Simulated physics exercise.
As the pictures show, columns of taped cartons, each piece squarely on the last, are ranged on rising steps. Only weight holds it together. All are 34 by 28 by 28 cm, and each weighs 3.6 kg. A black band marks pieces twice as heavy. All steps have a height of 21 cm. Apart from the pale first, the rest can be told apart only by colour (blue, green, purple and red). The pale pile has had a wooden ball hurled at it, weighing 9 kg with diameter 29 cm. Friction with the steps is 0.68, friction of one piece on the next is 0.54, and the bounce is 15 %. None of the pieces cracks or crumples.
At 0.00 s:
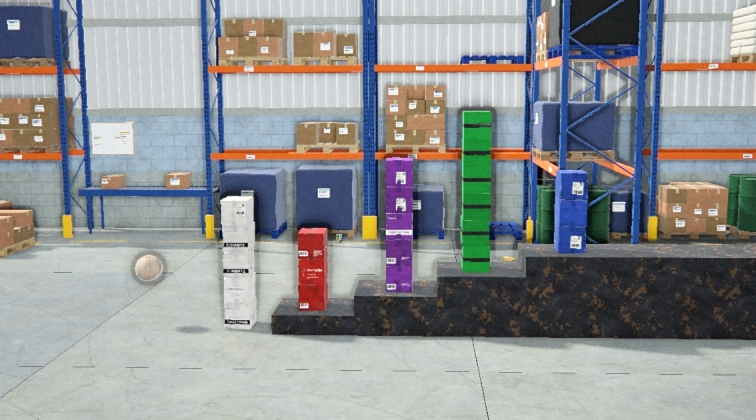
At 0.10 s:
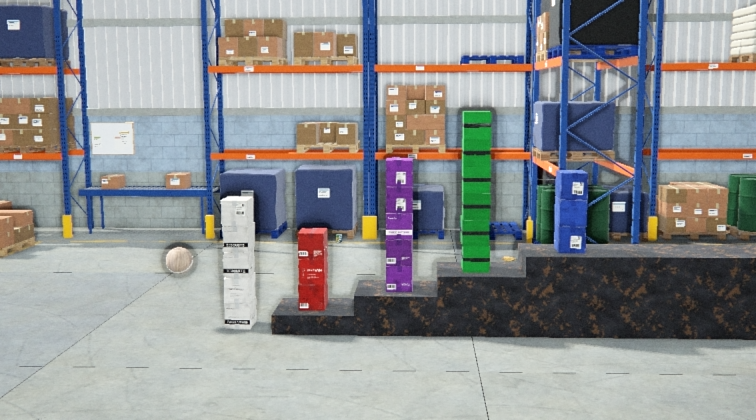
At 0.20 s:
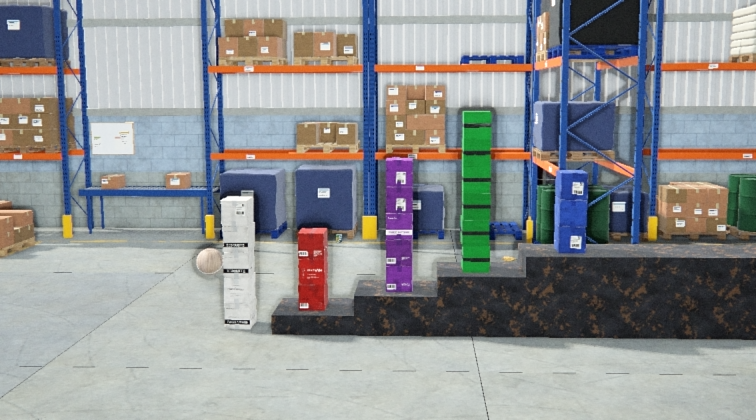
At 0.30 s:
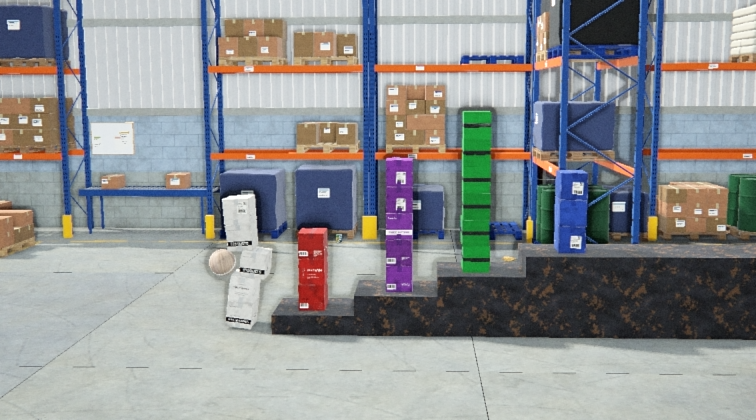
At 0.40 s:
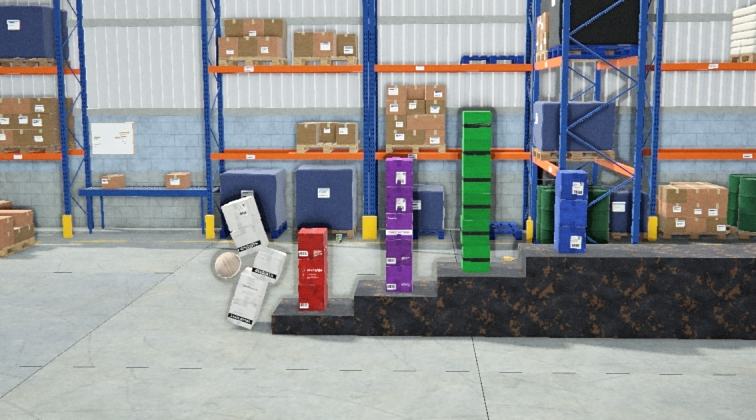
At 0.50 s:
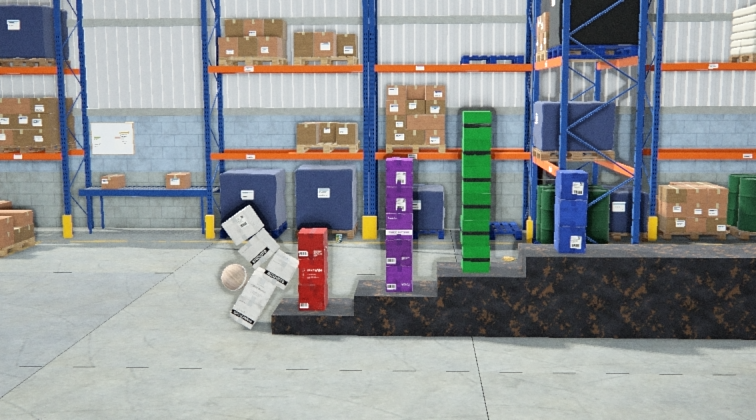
In a warehouse, a pale ball flew in from the left and struck the white stack of cartons, which buckled and leaned toward the red stack while the coloured stacks on the steps stayed still.
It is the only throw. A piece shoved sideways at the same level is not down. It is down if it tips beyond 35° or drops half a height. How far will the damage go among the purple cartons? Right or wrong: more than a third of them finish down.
Wrong.
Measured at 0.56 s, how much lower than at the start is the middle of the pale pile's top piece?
About 30 cm.
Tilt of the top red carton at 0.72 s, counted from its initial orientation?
Rotation: Approx. 5°.
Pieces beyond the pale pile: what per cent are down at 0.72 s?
0 per cent.
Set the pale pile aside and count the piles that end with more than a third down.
Count: 1.
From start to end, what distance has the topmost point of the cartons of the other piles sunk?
0 cm.
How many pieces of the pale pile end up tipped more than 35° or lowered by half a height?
Exactly 5 pale pieces do.
By 0.56 s, 4 of the pale pile down; none of the 5 purple cartons down (0 of 17 in all colours); top purple carton unmoved.
By 0.72 s, 4 of the pale pile down; none of the 5 purple cartons down (0 of 17 in all colours); top purple carton unmoved; top red carton tilted 6°.
By 1.02 s, 5 of the pale pile down; none of the 5 purple cartons down (2 of 17 in all colours); top purple carton unmoved; top red carton tilted 14°.
By 1.44 s, 5 of the pale pile down; none of the 5 purple cartons down (2 of 17 in all colours); top purple carton unmoved; top red carton 7 cm lower.
When it is over (2.0 s), 5 of the pale pile down; none of the 5 purple cartons down (2 of 17 in all colours); top purple carton unmoved; top red carton 7 cm lower. That is 0 per cent. In pixels of the last frame, middles, top purple carton near (400, 172), top red carton near (373, 251).
